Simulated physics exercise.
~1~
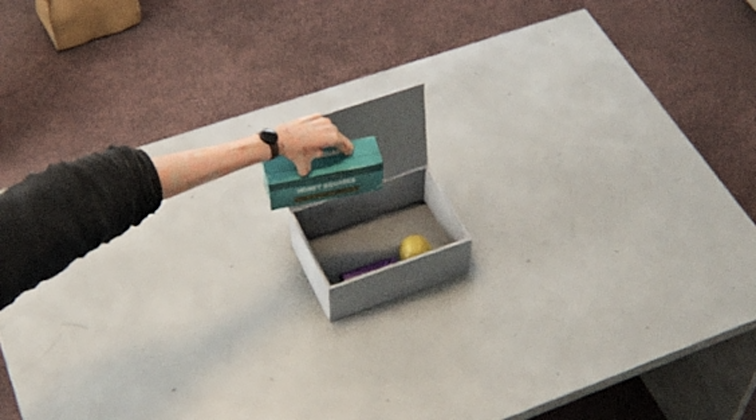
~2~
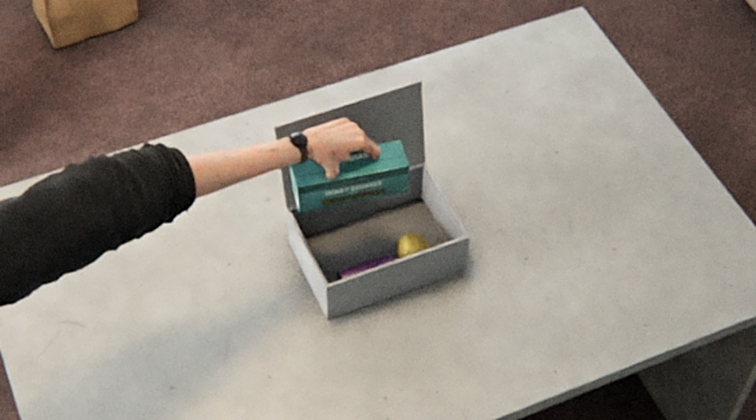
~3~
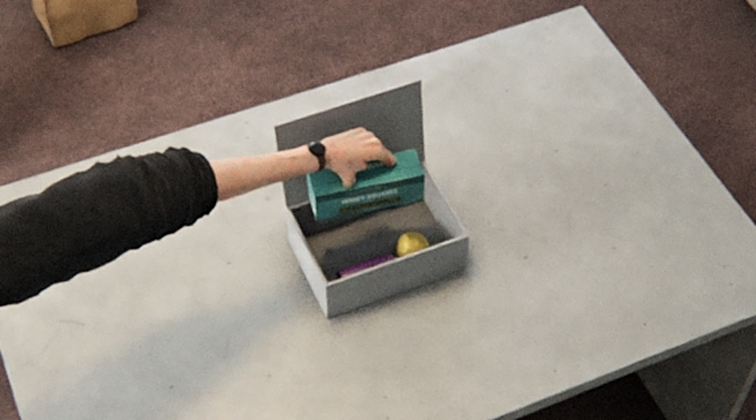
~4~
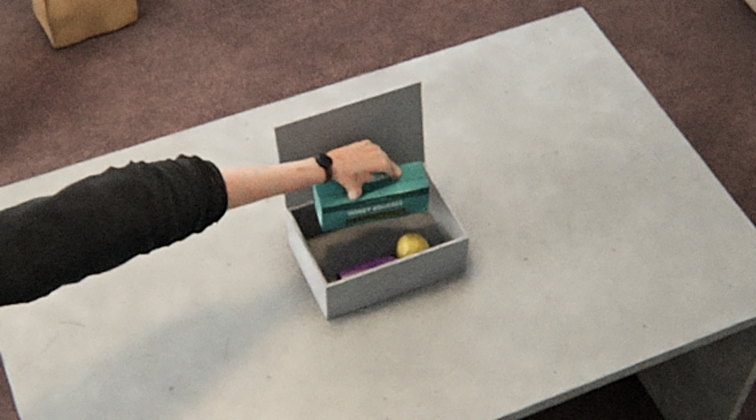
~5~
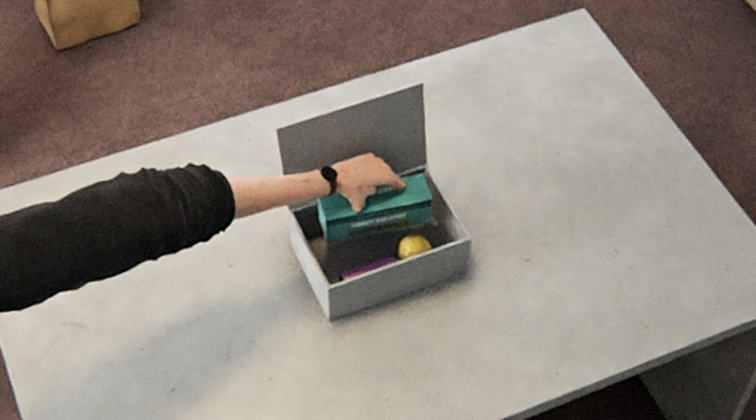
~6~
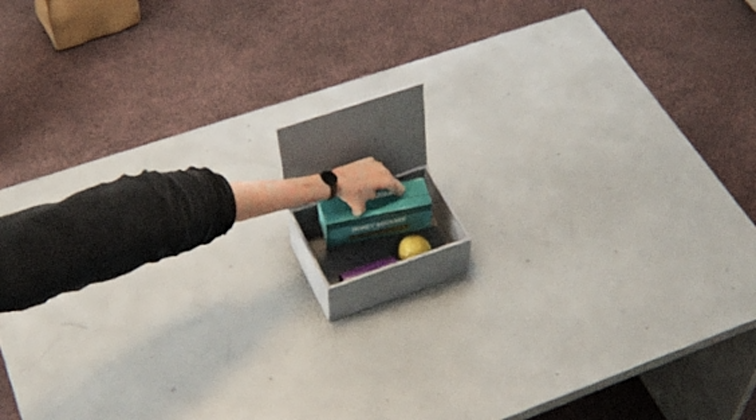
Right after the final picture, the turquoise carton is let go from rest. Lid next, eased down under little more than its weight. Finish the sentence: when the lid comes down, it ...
... shuts properly.
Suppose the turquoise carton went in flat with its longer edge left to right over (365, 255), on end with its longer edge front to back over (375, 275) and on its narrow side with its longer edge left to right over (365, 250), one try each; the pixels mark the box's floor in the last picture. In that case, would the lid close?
In order, the lid fits down, then gets blocked, then fits down.
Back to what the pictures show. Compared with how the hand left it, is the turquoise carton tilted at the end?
As it turns out, it keeps its original angle.
Then, 0.80 s on from there, lid starting down; turquoise carton shifted a little near (378, 228); yellow lemon shifted a little.
Then, 1.50 s on from there, lid 64° above the rim; turquoise carton shifted a little near (378, 228); yellow lemon shifted a little.
Then, 2.00 s on from there, lid 30° above the rim; turquoise carton shifted a little near (378, 228); yellow lemon shifted a little.
Then, 2.60 s on from there, lid shut; turquoise carton shifted a little near (378, 228); yellow lemon shifted a little.
In the end, lid shut; moved from the start, turquoise carton; the other 2 unmoved. At the end, from the last picture's camera, turquoise carton near (378, 228).
